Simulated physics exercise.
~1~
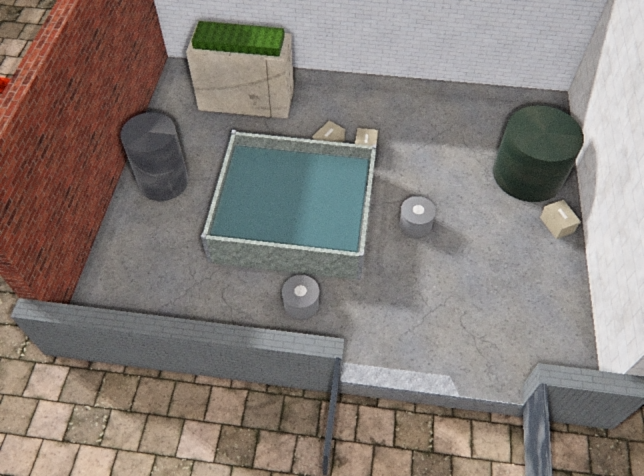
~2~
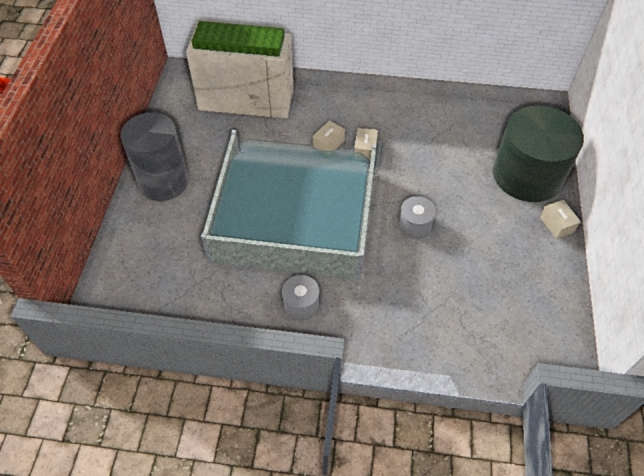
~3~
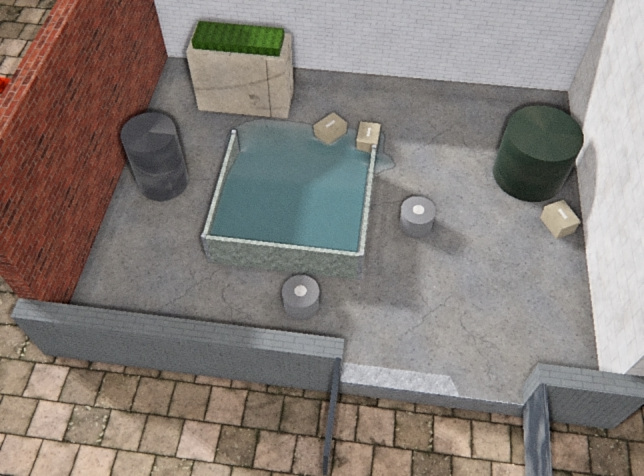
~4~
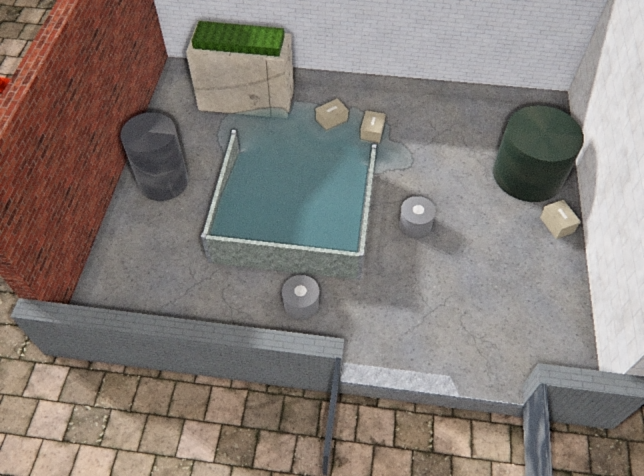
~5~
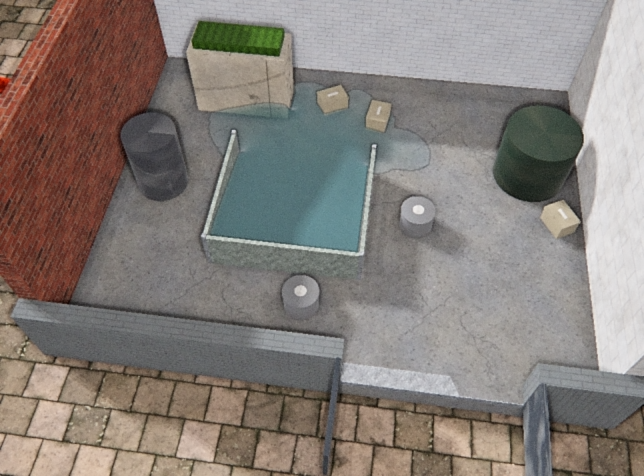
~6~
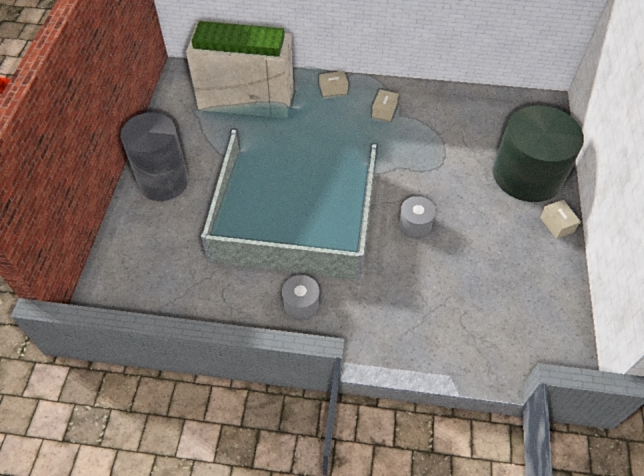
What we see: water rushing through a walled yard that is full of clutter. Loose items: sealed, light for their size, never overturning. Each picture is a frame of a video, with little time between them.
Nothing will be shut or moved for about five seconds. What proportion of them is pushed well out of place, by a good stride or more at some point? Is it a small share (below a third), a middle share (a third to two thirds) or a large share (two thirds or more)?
A middle share, a third to two thirds.
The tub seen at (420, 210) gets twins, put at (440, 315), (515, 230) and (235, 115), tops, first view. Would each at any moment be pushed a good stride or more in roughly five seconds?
In turn: Under that, never so far, pushed that far.
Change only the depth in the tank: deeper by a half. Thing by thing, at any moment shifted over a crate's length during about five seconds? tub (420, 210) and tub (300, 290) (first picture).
Below that mark, below that mark.
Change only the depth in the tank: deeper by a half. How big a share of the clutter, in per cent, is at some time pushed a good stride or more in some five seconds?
I'd put it near 60 out of a hundred.
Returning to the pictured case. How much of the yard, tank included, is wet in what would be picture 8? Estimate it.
My guess is around 30 per cent.
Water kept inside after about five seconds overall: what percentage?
Close to 100 per cent.
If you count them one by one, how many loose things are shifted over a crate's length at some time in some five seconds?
The number is 2.
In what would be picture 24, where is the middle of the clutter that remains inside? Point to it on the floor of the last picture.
Average floor point: Approx. (428, 190).
A moment on, 2 of 5 are well off their spots; 1 afloat.
Next, 2 of 5 are well off their spots; 2 afloat.
Later, 2 of 5 are well off their spots; 2 afloat.
In the end, 2 of 5 are well off their spots, and 2 have been at some point; 2 afloat.
